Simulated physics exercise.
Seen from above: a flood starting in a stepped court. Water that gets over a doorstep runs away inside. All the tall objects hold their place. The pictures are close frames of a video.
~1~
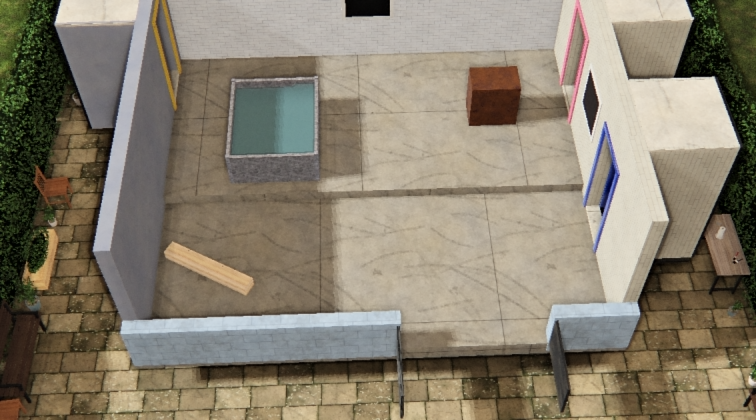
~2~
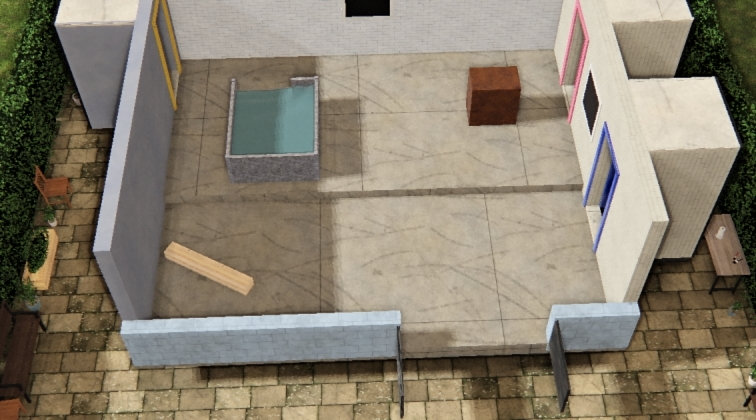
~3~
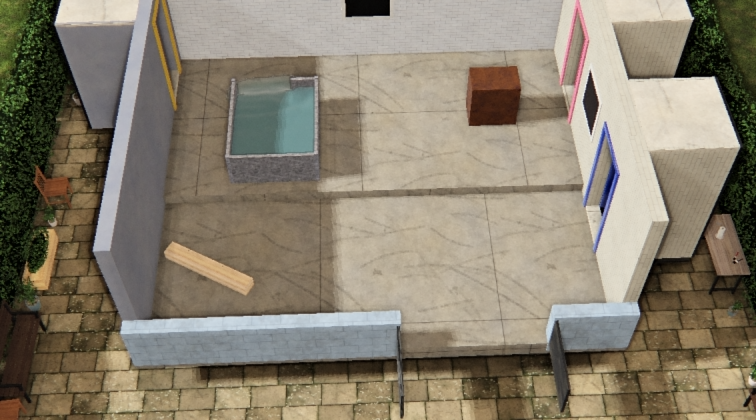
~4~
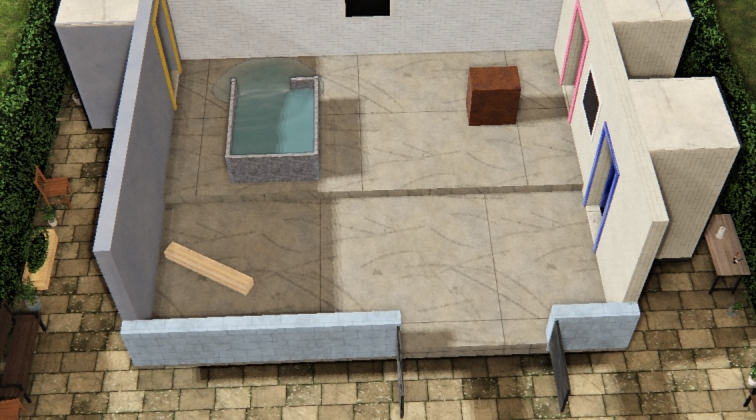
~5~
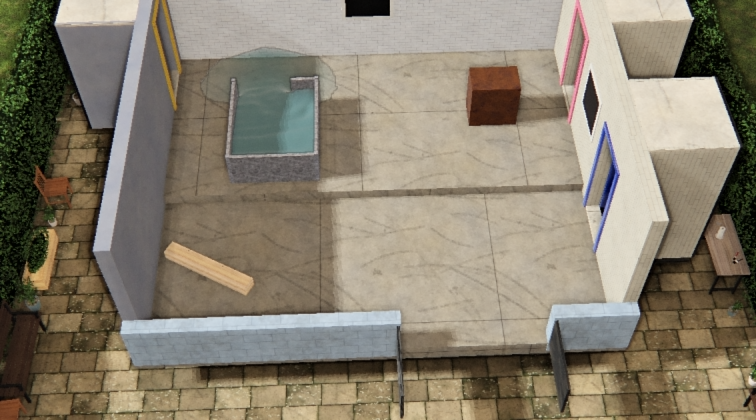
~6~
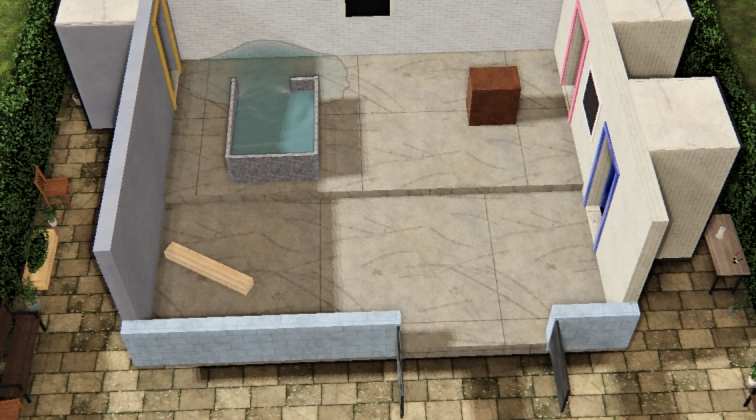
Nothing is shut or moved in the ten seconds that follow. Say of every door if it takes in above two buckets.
One by one: The blue door admits no more than that; the yellow door lets in a lot; the pink door lets in a lot.
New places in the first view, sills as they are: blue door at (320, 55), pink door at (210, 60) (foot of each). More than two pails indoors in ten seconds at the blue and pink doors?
In short: Blue takes more; pink passes that mark.
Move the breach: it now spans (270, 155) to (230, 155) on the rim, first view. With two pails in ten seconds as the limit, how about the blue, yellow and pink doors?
My reading: Blue door takes more; yellow door keeps below it; pink door takes less.
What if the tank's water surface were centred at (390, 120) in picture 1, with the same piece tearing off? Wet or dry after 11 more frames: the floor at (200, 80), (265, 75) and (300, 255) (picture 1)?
In turn: Covered, wet, clear.
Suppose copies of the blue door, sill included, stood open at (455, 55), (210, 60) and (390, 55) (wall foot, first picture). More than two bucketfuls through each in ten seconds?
As listed: Stays under, lets more in, takes less.
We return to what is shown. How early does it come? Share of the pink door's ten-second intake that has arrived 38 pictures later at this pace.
I make it 70 per cent.
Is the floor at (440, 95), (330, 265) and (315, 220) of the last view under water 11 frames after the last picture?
As listed: Awash, clear, free of water.
A moment on, water covers 10 % of the floor; the blue door not reached, the yellow door wet at the sill, nothing in, the pink door not reached.
Next, water covers 20 % of the floor; the blue door not reached, the yellow door over two buckets in, the pink door not reached.
Then, water covers 40 % of the floor; the blue door not reached, the yellow door over two buckets in, the pink door under two buckets in.
Later, water covers 65 % of the floor; the blue door wet at the sill, nothing in, the yellow door far over two buckets in, the pink door over two buckets in.
In the end, water covers 85 % of the floor; the blue door wet at the sill, nothing in, the yellow door far over two buckets in, the pink door far over two buckets in.
